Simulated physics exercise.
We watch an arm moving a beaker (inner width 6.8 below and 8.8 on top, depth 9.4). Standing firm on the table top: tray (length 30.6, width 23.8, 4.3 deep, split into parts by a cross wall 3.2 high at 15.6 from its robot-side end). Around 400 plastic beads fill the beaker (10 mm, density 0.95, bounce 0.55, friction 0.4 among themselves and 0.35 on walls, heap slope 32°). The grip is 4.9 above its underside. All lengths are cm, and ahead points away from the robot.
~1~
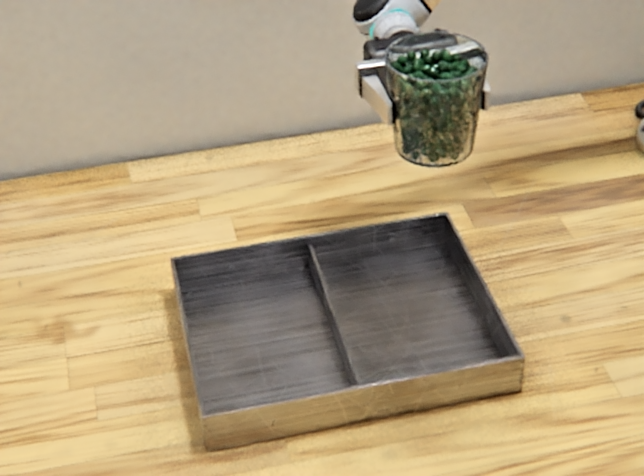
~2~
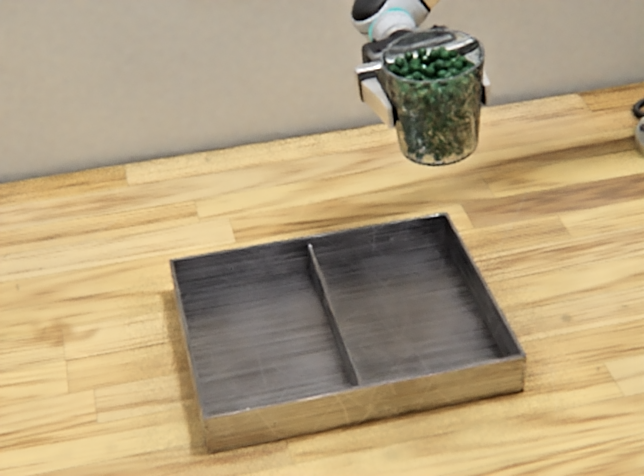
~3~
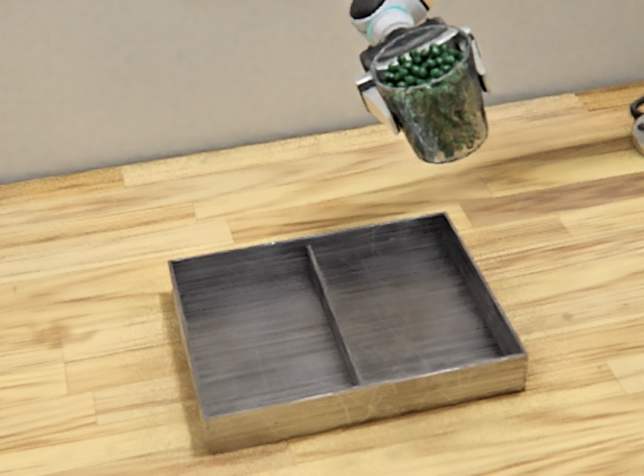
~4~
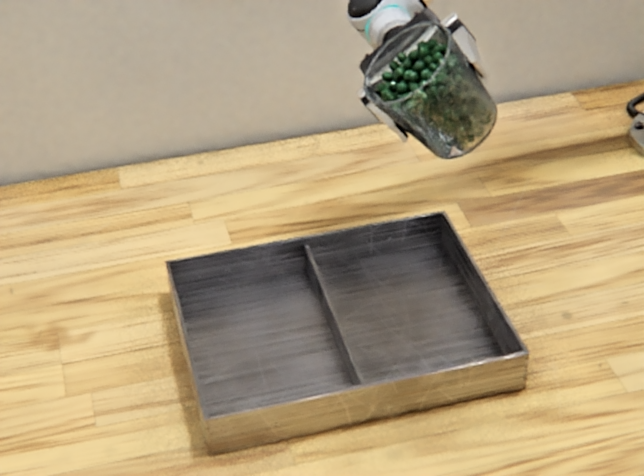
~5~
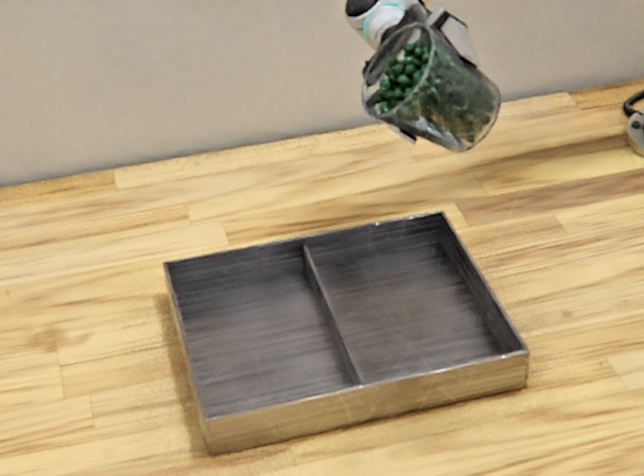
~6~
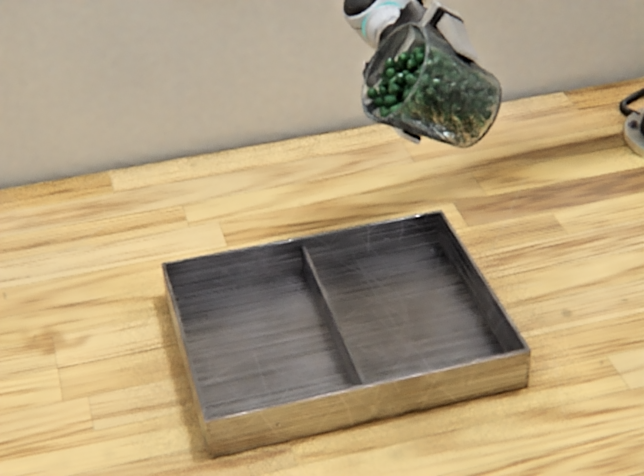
On a wooden table top, a robot arm tilting a clear beaker of green beads above an empty dark divided tray.
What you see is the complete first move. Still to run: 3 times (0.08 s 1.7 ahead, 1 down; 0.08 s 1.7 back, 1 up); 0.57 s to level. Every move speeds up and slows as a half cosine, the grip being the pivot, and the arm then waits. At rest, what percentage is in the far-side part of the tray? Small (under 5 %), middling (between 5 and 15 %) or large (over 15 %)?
Share in the far-side part of the tray: Middling (between 5 and 15 %).
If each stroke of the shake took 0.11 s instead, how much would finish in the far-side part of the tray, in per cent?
It would be near 5 per cent.
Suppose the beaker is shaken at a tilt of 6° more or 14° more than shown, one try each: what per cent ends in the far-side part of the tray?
About 15 and 30 per cent.
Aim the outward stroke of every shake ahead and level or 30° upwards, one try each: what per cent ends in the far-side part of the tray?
About 20 and 25 per cent.
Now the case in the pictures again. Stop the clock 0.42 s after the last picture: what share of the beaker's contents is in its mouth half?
About 45 per cent.
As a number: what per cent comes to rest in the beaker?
Some 85 per cent.
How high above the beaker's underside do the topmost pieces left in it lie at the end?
Some 9.5 cm.
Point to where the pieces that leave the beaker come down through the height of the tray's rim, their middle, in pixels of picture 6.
Near (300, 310).
Then, 0.42 s on, tilted 55° forward, highest piece 29 above the table; 361 in the beaker, 19 in the far-side part, 1 in the robot-side part, 14 in flight or on a rim.
Then, 0.84 s on, tilted 16° forward, highest piece 31 above the table; 344 in the beaker, 36 in the far-side part, 8 in the robot-side part, 1 on the table or floor, 6 in flight or on a rim.
Then, 1.25 s on, level, highest piece 32 above the table; 344 in the beaker, 40 in the far-side part, 10 in the robot-side part, 1 on the table or floor.
Then, 2.30 s on, level, highest piece 32 above the table; 344 in the beaker, 40 in the far-side part, 10 in the robot-side part, 1 on the table or floor.
In the end, 344 in the beaker, 40 in the far-side part, 10 in the robot-side part, 1 on the table or floor. That is 10 % in the far-side part of the tray.
